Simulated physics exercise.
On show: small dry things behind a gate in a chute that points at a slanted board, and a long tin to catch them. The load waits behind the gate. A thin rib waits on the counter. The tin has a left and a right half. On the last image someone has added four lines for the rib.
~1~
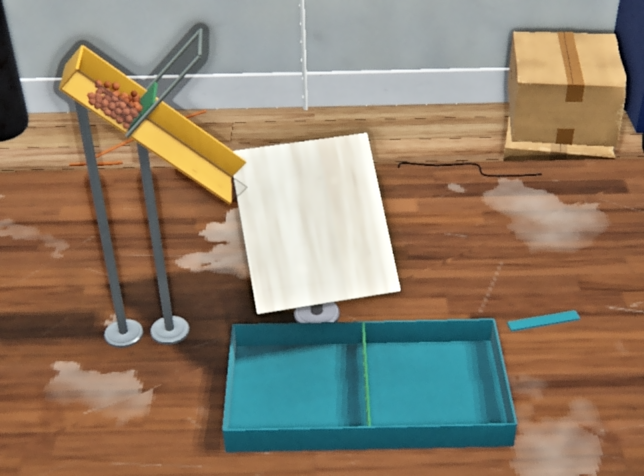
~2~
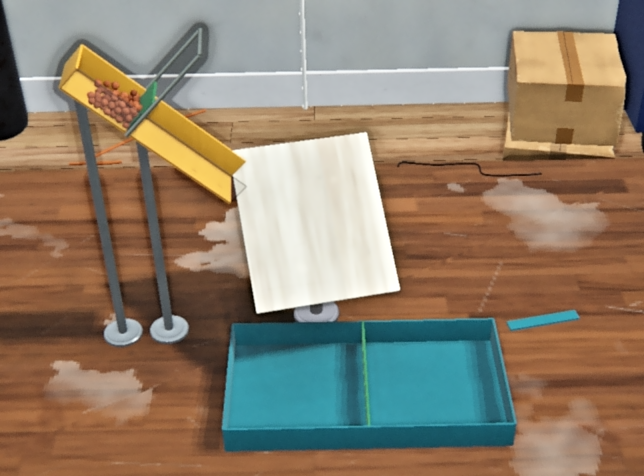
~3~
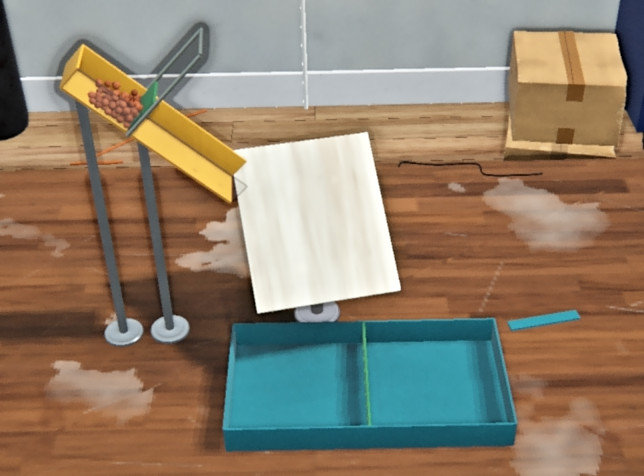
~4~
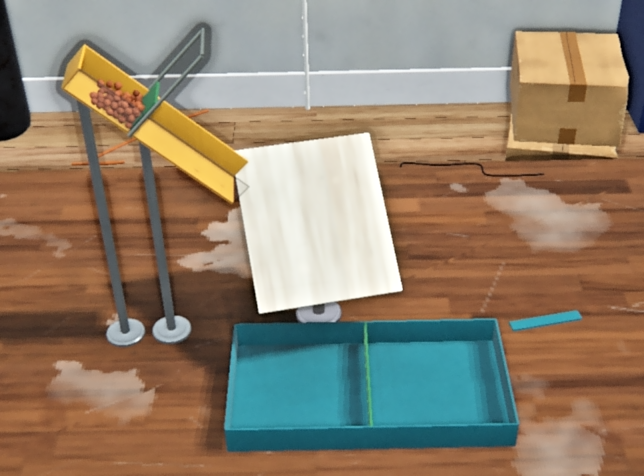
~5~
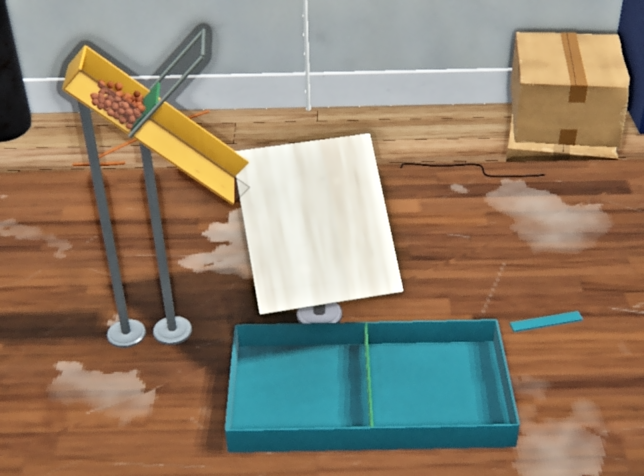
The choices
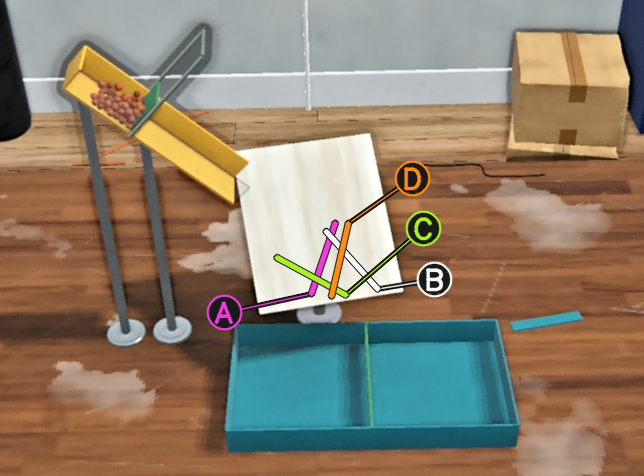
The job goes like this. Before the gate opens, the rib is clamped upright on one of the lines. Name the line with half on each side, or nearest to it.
Line B.
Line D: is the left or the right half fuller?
More lands on the left.
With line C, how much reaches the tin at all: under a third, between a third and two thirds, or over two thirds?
Line C gives over two thirds.
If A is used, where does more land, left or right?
More lands on the left.
On the marked copy, line A from (335, 223) to (311, 293); line B from (326, 231) to (377, 289); line C from (277, 257) to (345, 295); line D from (348, 223) to (331, 296).
For line A, of what is caught, nearly all in the left half, a stray few in the right.
For line B, of what is caught, about half in the left half, about half in the right.
For line C, of what is caught, a small part in the left half, nearly all in the right.
For line D, of what is caught, nearly all in the left half, a stray few in the right.
